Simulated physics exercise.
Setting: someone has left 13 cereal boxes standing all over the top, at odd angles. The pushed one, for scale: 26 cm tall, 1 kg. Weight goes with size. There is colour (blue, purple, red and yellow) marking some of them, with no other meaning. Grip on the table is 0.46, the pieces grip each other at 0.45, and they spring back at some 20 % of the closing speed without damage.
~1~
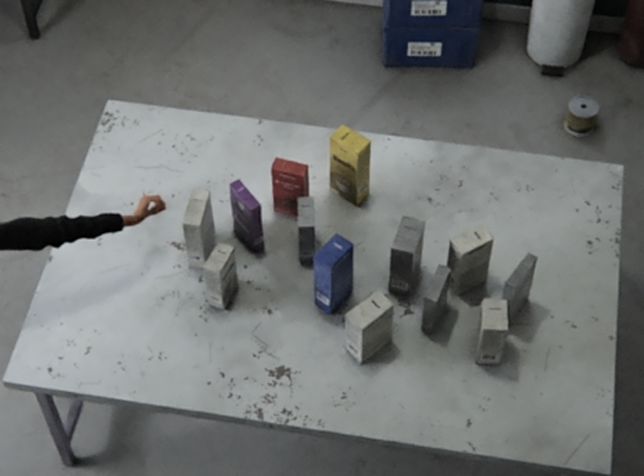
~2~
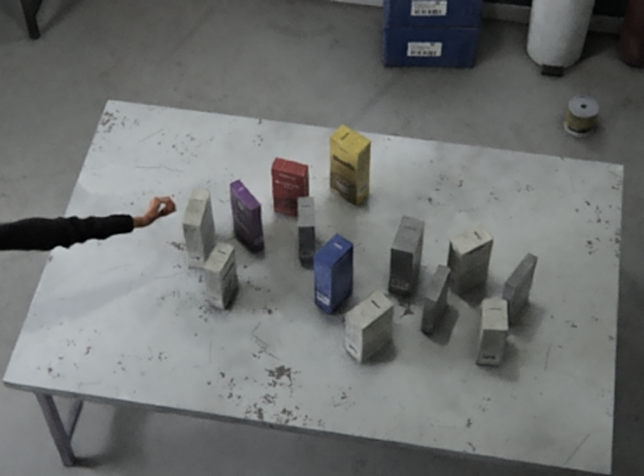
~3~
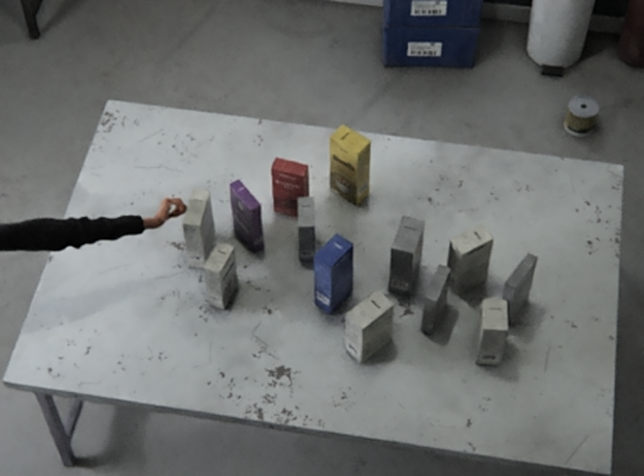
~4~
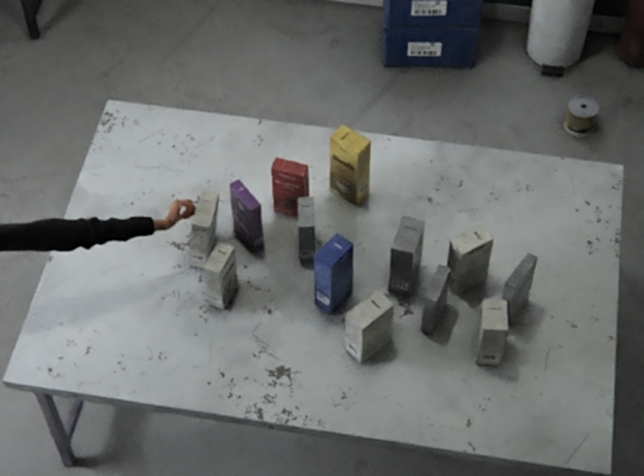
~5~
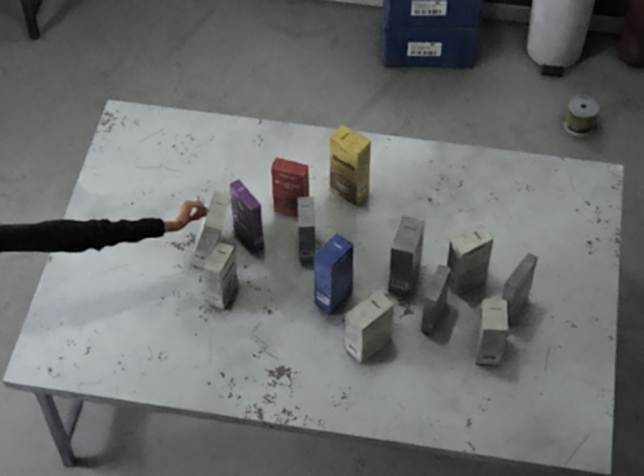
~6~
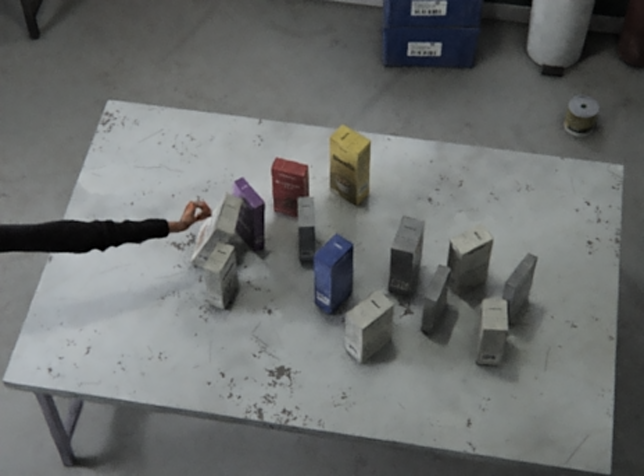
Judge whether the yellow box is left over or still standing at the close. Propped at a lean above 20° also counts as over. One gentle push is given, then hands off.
At the close the yellow box is still standing.
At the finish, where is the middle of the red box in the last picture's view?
Last frame, centre at roughly (316, 174).
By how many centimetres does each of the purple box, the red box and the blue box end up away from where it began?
Roughly purple 20 cm, red 20 cm, blue 0 cm.
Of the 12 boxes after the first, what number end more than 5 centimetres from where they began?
The number is 2.
Then, 0.17 s past the last view, 1 of the 12 other boxes over; yellow box unmoved; purple box 21° from how it stood.
Then, 0.33 s past the last view, 1 of the 12 other boxes over; yellow box unmoved; purple box 52° from how it stood.
Then, 0.49 s past the last view, 2 of the 12 other boxes over; yellow box unmoved; purple box 74° from how it stood.
In the end, 2 of the 12 other boxes over; yellow box unmoved; red box lying flat; purple box lying flat. Ten left standing. From the last view, middles, yellow box near (350, 166), red box near (316, 174).
